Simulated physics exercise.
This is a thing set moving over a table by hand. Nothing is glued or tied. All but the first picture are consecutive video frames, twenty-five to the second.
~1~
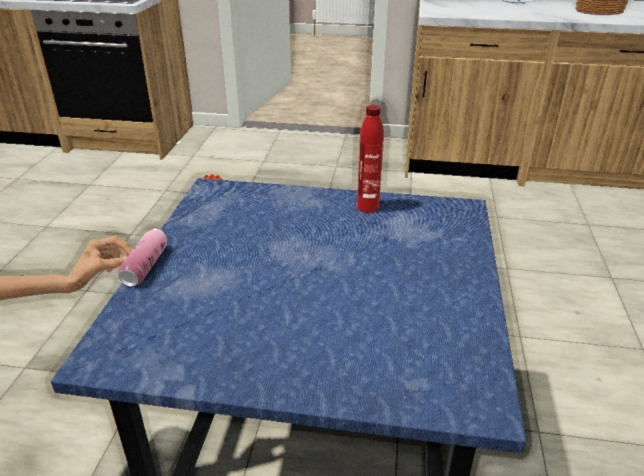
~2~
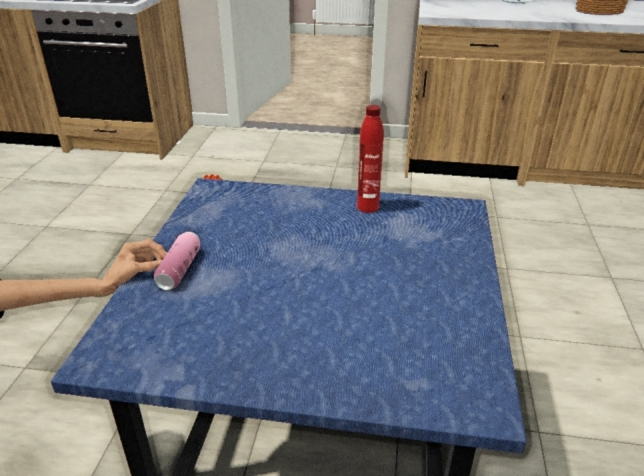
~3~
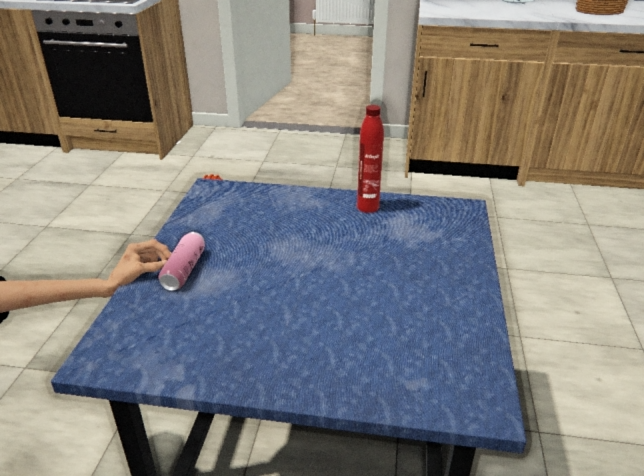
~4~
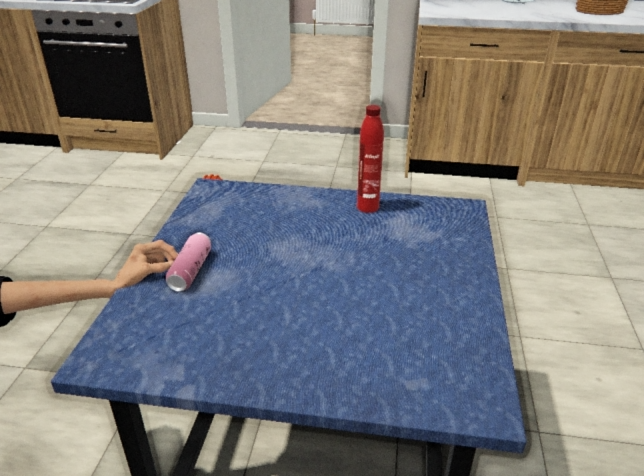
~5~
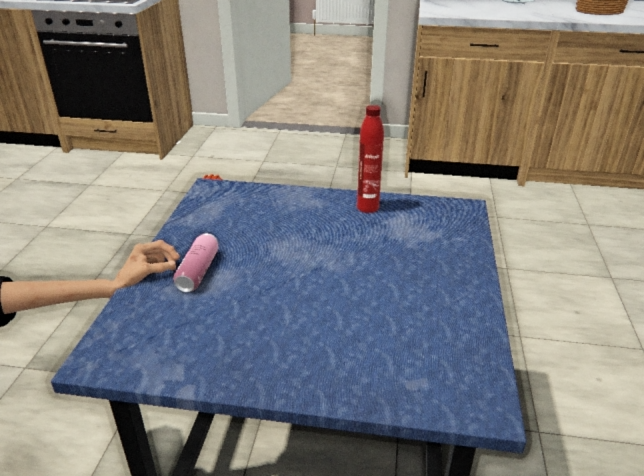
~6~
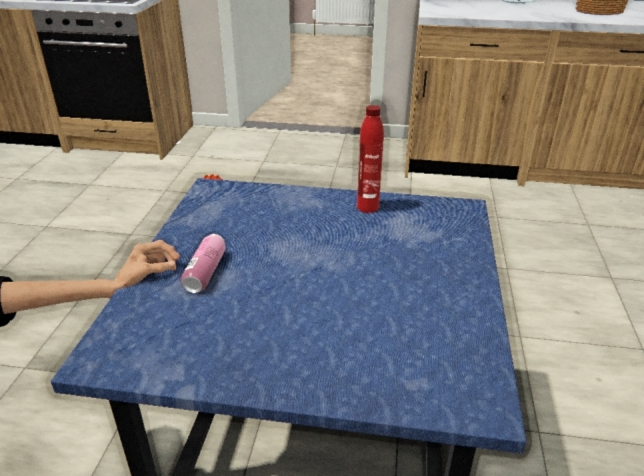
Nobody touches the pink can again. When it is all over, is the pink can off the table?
The pink can remains on top.
Then, 0.30 s past the last view, pink can displaced well along near (255, 267).
Then, 0.80 s past the last view, pink can displaced well along near (320, 274).
Finally, moved from the start, pink can. Final places as the last picture's camera would see them, pink can near (372, 278).
